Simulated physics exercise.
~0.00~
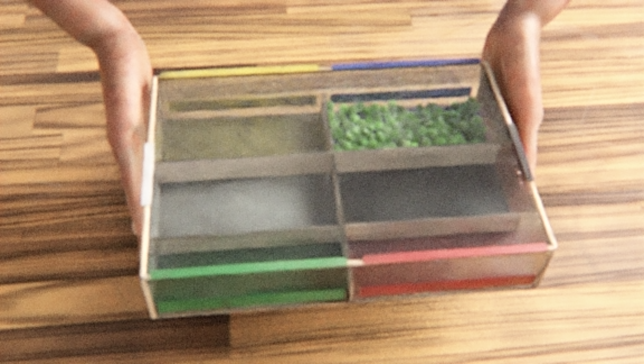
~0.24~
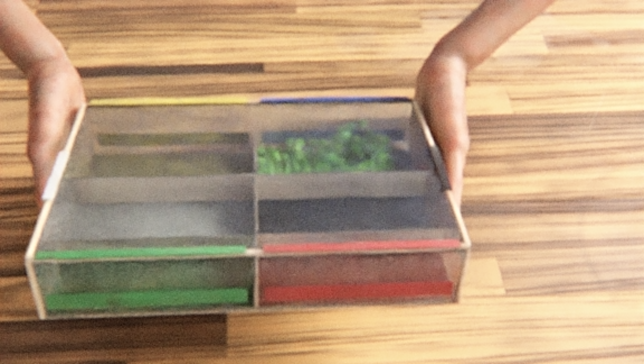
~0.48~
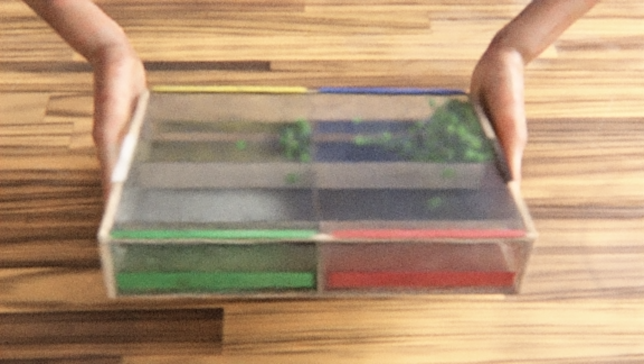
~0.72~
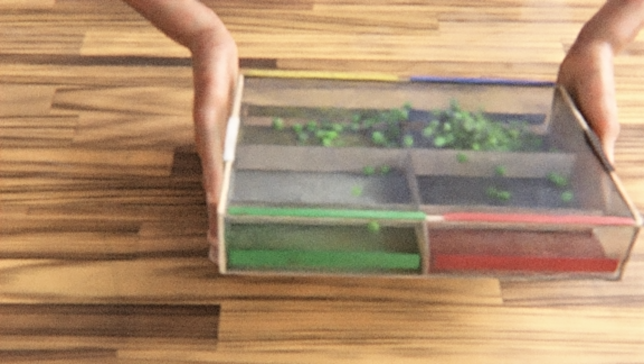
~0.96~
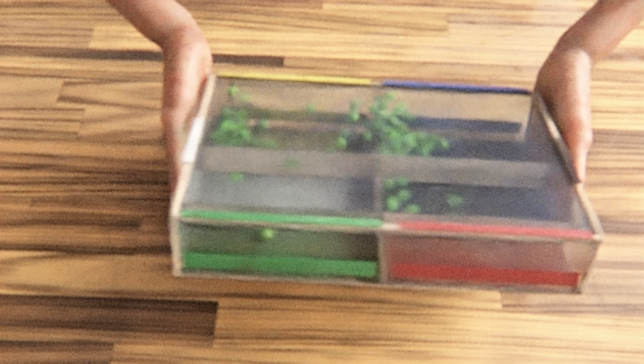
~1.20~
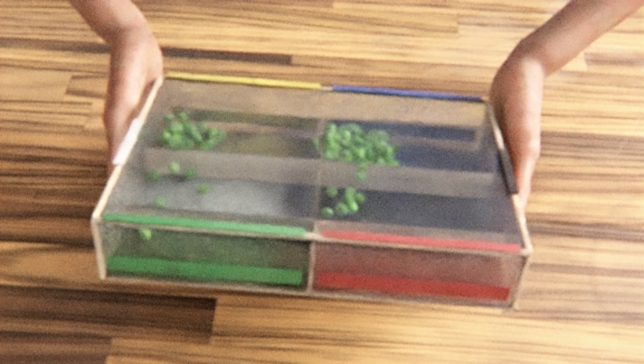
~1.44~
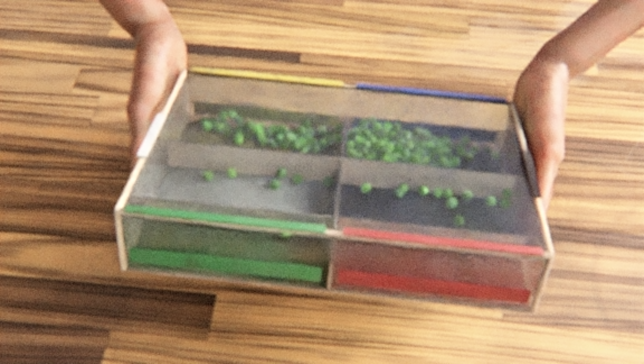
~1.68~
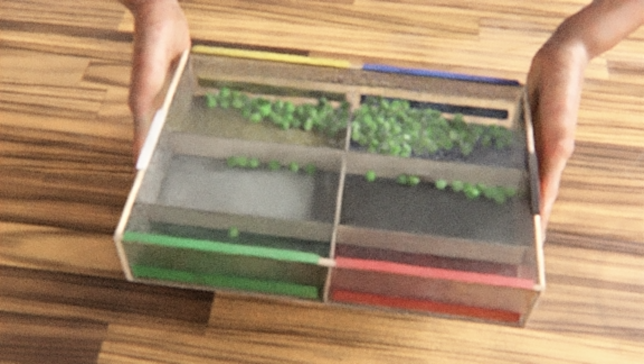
On a wooden table, two hands shake a divided box, spreading green peas across compartments.
